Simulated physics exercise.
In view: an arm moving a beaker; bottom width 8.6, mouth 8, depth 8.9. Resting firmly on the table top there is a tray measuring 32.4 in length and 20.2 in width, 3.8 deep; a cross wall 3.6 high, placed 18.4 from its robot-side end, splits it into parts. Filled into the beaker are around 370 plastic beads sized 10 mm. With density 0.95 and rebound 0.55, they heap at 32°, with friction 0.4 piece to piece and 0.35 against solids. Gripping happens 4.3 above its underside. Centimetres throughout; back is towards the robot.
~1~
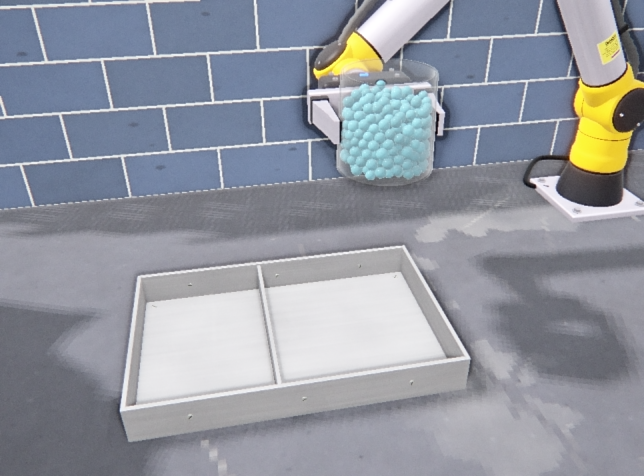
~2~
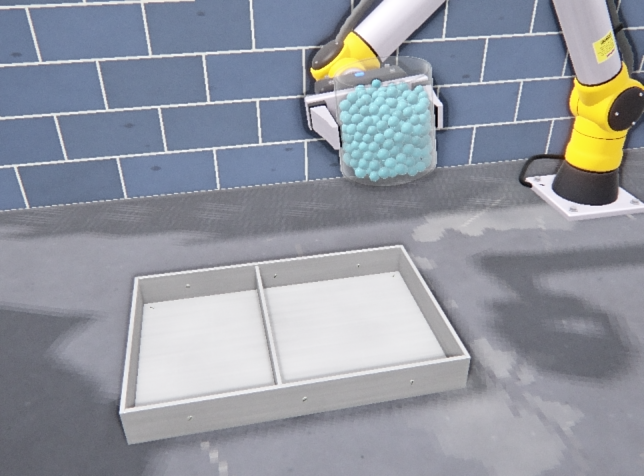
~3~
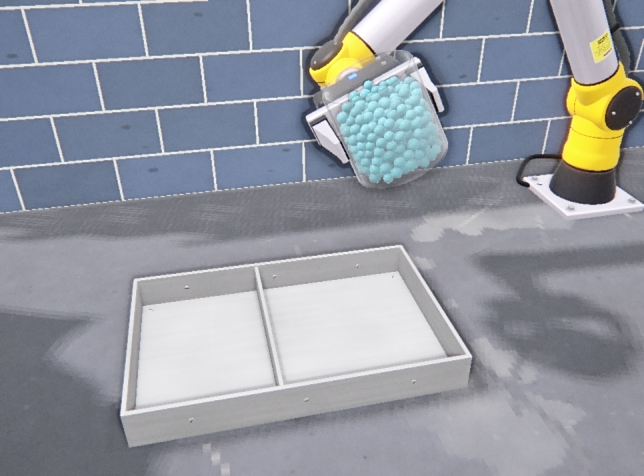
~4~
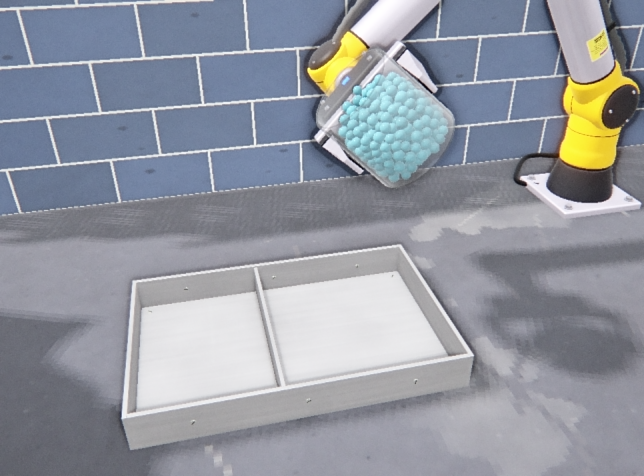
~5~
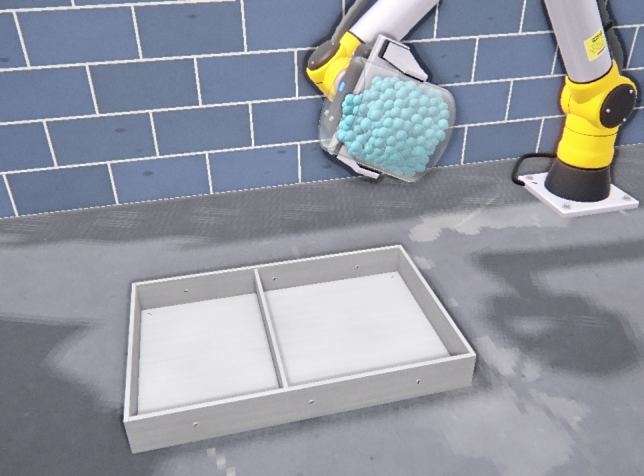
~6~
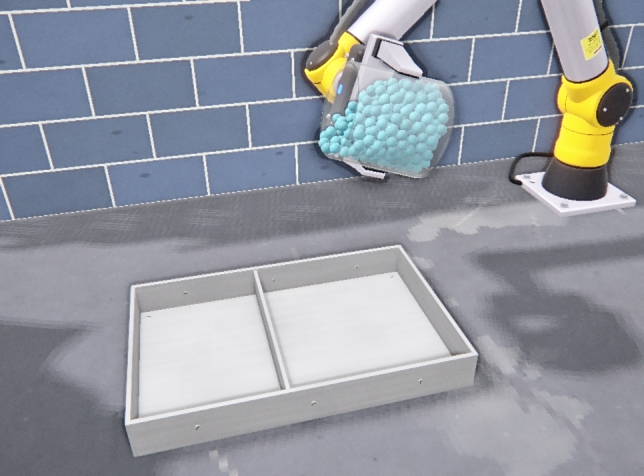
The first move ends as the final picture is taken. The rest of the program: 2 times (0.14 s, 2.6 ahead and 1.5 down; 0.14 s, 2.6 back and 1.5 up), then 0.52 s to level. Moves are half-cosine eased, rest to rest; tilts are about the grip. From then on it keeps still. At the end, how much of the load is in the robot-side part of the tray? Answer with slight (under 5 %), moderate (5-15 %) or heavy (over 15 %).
Moderate.
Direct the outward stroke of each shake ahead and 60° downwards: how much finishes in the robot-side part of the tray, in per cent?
0 %.
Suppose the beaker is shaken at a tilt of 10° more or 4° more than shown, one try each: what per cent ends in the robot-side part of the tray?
About 20 and 10 %.
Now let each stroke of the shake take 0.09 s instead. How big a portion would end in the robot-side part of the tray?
In that case it would be near 10 percent.
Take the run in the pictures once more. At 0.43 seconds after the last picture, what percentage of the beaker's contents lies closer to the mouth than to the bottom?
Around 40 in a hundred.
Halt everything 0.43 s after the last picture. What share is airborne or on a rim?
That comes to about 1 per cent, more or less.
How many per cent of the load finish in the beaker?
90 percent.
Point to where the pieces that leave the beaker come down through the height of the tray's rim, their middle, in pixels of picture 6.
I'd say somewhere around (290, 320).
Then, 0.43 s after the last picture, tilted 72° forward, highest piece 26 above the table; 347 in the beaker, 12 in the robot-side part, 5 in the far-side part, 3 in flight or on a rim.
Then, 0.86 s after the last picture, tilted 27° forward, highest piece 28 above the table; 324 in the beaker, 32 in the robot-side part, 9 in the far-side part, 2 in flight or on a rim.
Then, 1.28 s after the last picture, level, highest piece 29 above the table; 324 in the beaker, 34 in the robot-side part, 9 in the far-side part.
Then, 2.33 s after the last picture, level, highest piece 29 above the table; 324 in the beaker, 34 in the robot-side part, 9 in the far-side part.
Final count, 324 in the beaker, 34 in the robot-side part, 9 in the far-side part. That is 9 % in the robot-side part of the tray.
